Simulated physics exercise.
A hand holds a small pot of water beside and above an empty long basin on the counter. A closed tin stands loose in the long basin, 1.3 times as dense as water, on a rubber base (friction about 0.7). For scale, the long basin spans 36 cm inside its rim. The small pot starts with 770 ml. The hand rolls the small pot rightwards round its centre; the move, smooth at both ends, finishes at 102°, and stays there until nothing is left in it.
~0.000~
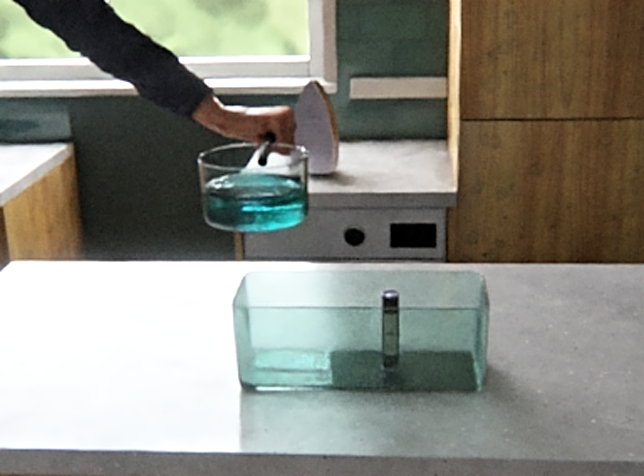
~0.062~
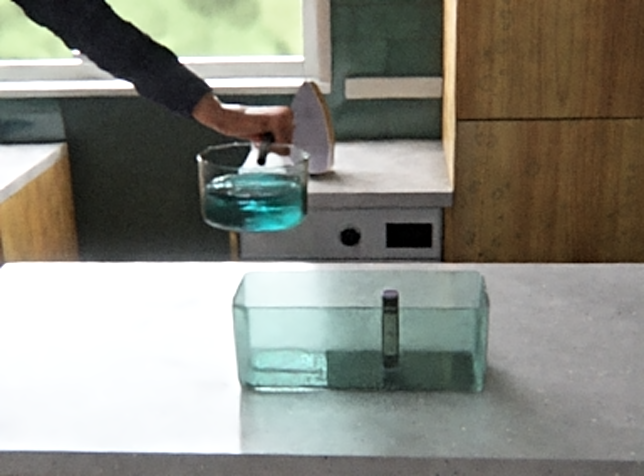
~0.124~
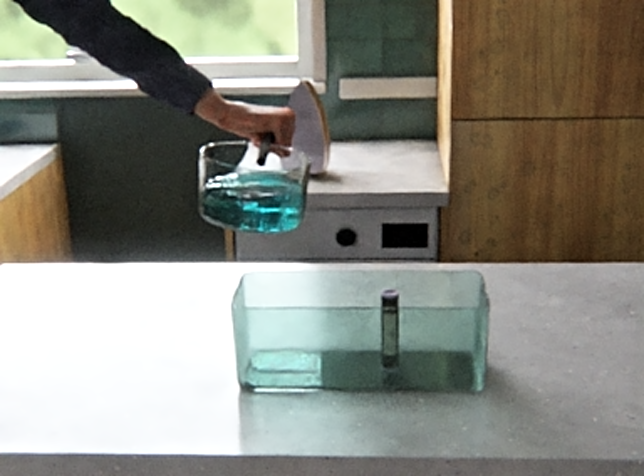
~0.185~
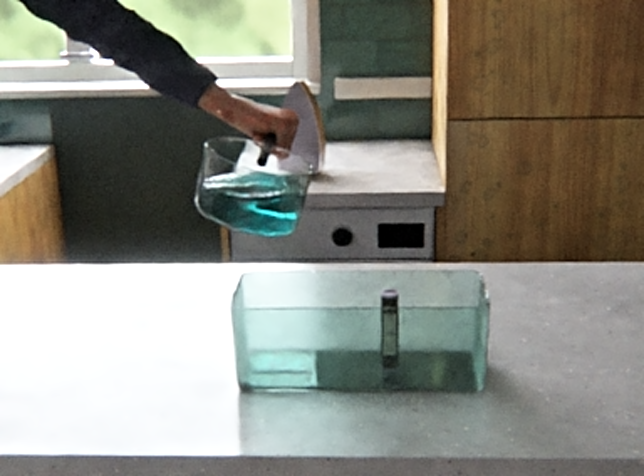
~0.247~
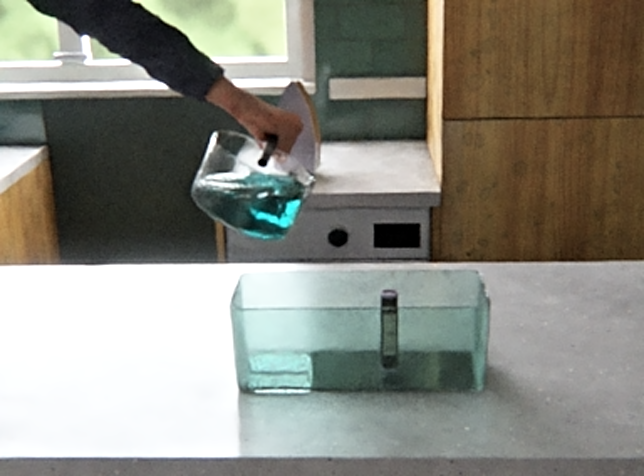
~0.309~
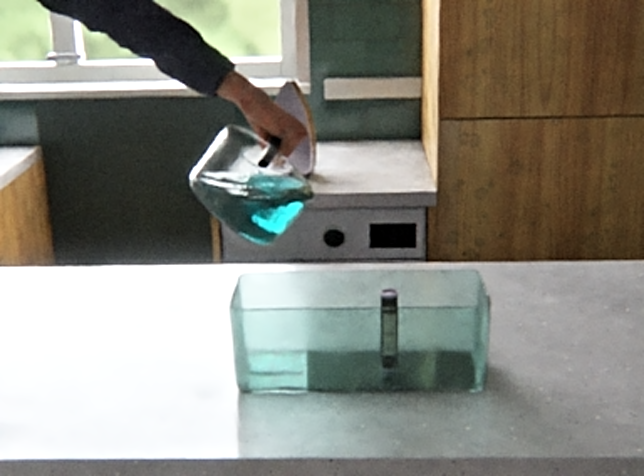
In a kitchen, a hand tilting a small glass pot of blue-green water rightwards above a long clear basin holding an upright tin.
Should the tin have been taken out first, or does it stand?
It keeps standing.
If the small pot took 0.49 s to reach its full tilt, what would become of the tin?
The tin remains upright.
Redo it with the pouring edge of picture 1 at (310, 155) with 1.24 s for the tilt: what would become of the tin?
Then it keeps standing.
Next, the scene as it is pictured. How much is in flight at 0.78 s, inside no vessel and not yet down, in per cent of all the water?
Near 10 in a hundred.
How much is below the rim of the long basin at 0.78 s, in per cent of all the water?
Some 76 per cent.
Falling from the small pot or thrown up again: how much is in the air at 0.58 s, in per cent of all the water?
Some 40 per cent.
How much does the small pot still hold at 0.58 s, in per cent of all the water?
Some 40 per cent.
After 0.58 s the tilt is 94° and 40 per cent is still to pour; the tin stands where it began.
After 0.78 s the tilt is 102° and 13 per cent is still to pour; the tin stands where it began.
After 0.99 s the tilt is 102° and 2 per cent is still to pour; the tin stands where it began.
After 1.21 s the tilt is 102° and 0 per cent is still to pour; the tin stands where it began.
In the end the tin stands where it began.
